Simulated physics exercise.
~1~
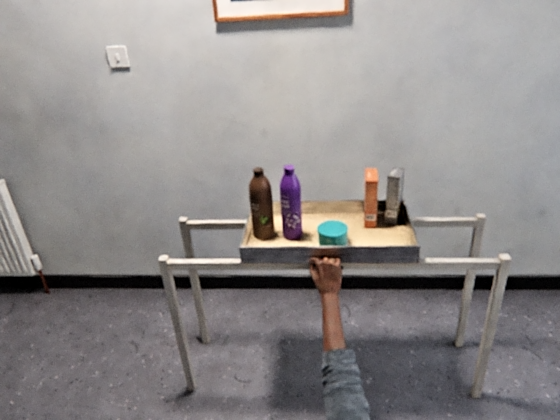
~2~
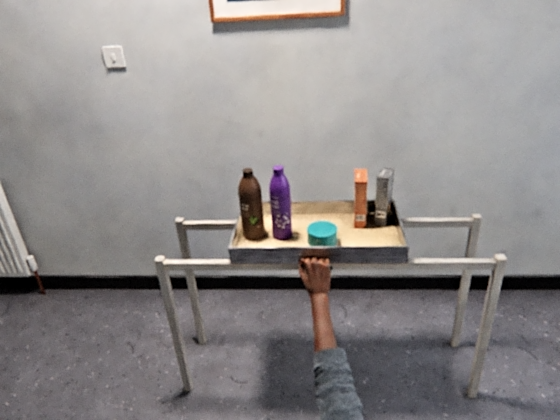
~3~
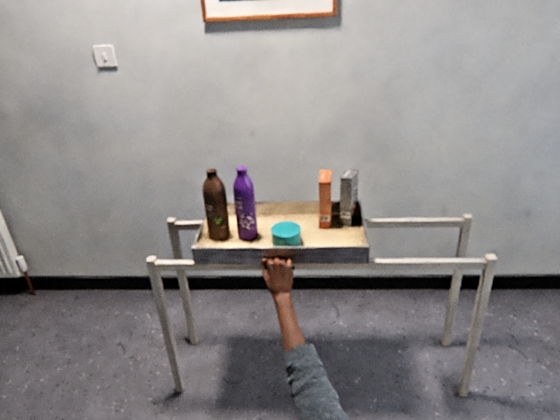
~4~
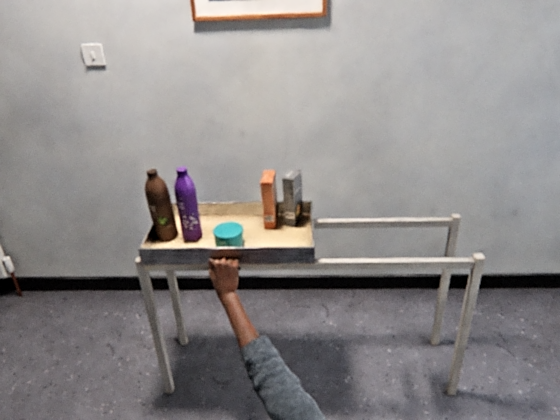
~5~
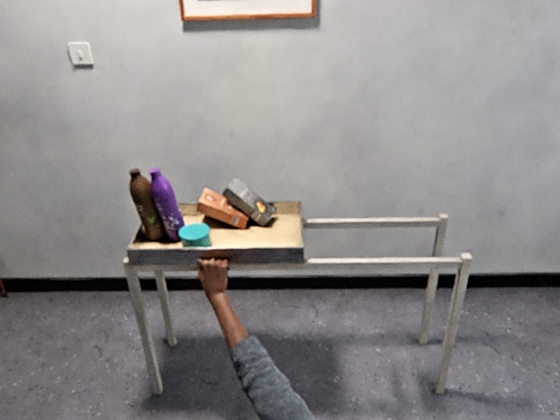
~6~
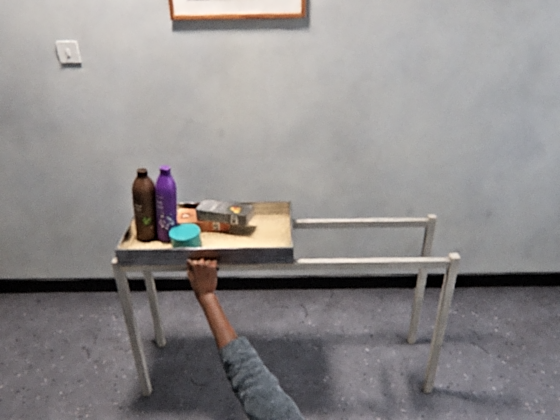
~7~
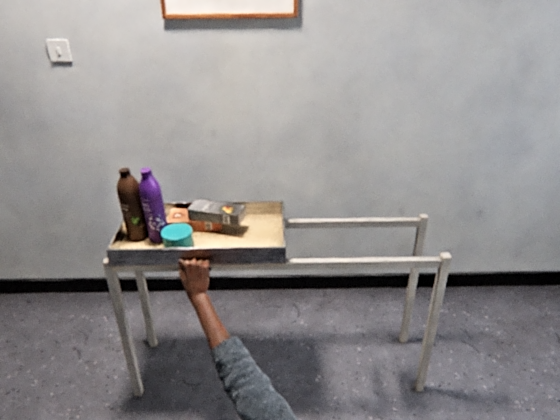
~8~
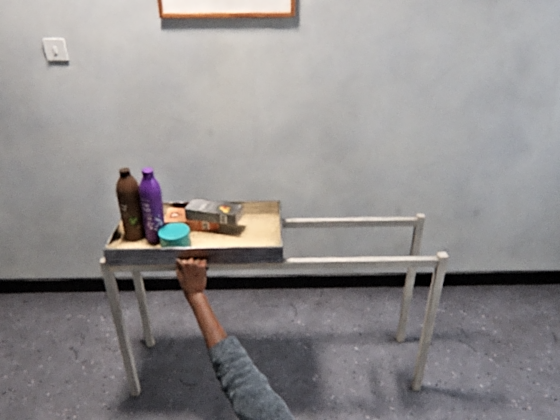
A tray holding two bottles, a turquoise tub and two packets was pushed left along its rails by a hand until it stopped at the end, where the orange and grey packets toppled over while the brown and purple bottles rocked but stayed standing.
